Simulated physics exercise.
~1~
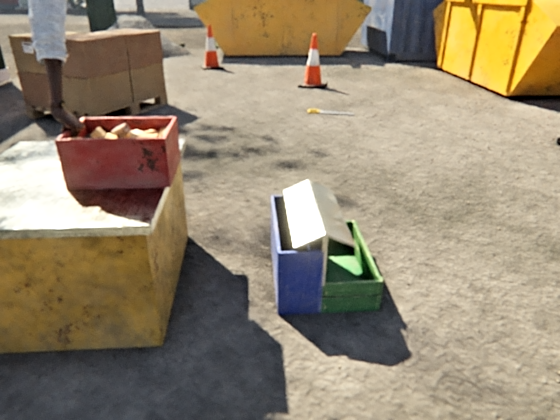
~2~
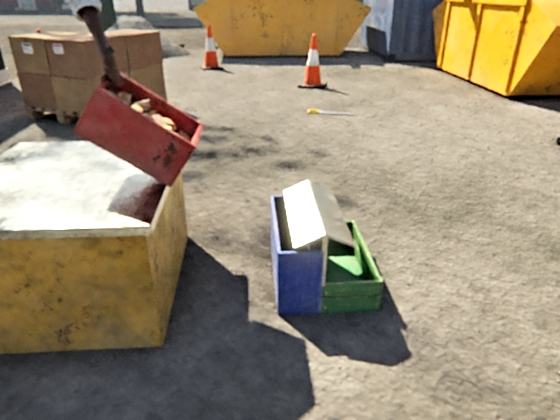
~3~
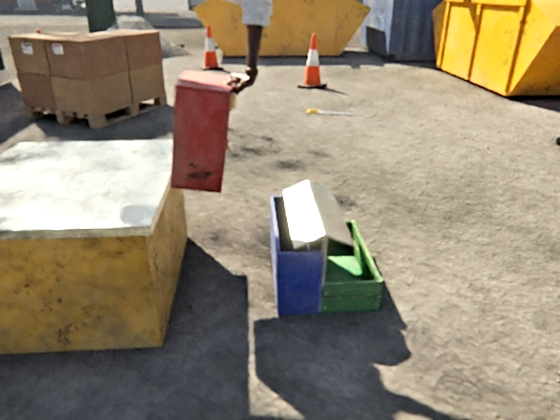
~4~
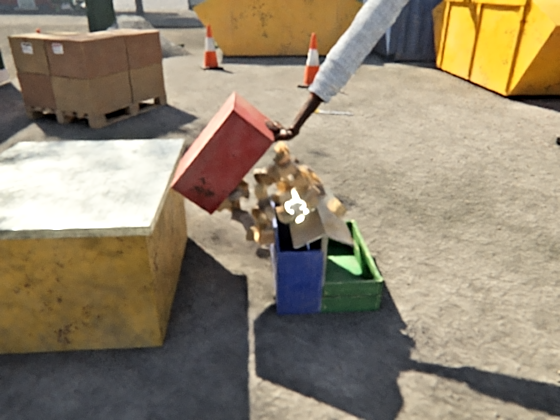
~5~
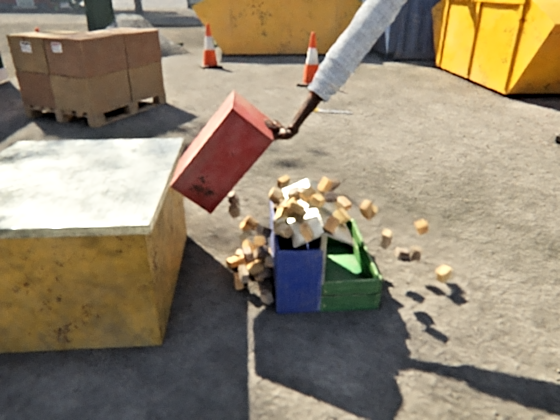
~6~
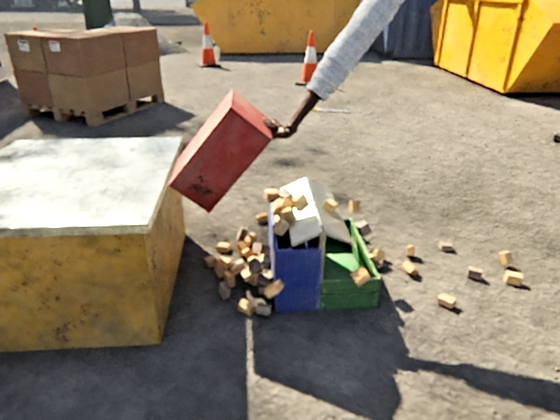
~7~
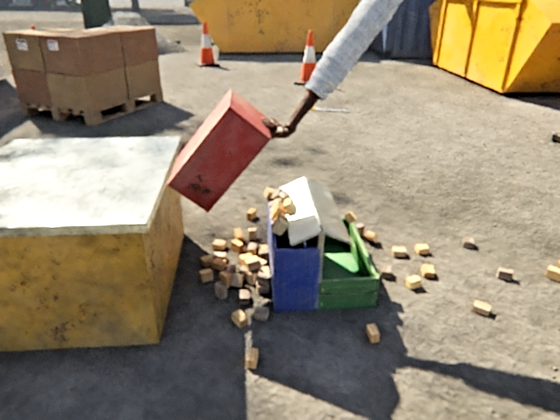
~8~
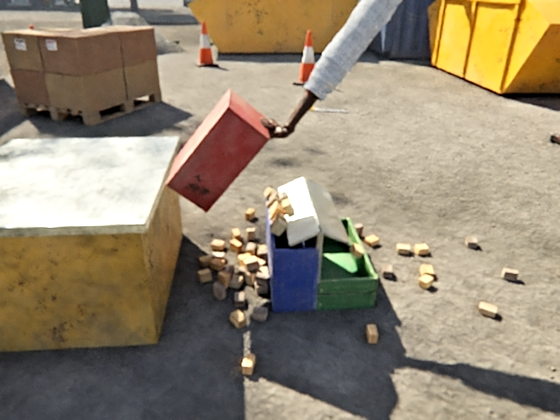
A red box full of small wooden blocks sits on a yellowish bench in a sunlit yard, gripped by a hand, with orange cones and yellow skips behind. The arm tips it over the bench's right edge until it stands on end, then swings it further, toward a blue bin and a green trough topped by a pale ridge. The blocks spill out in a clump, strike the ridge and scatter both ways. Many pile up on the ground between bench and blue bin, while others tumble away to the right. The box stays tilted as the blocks settle, a few resting against the ridge.
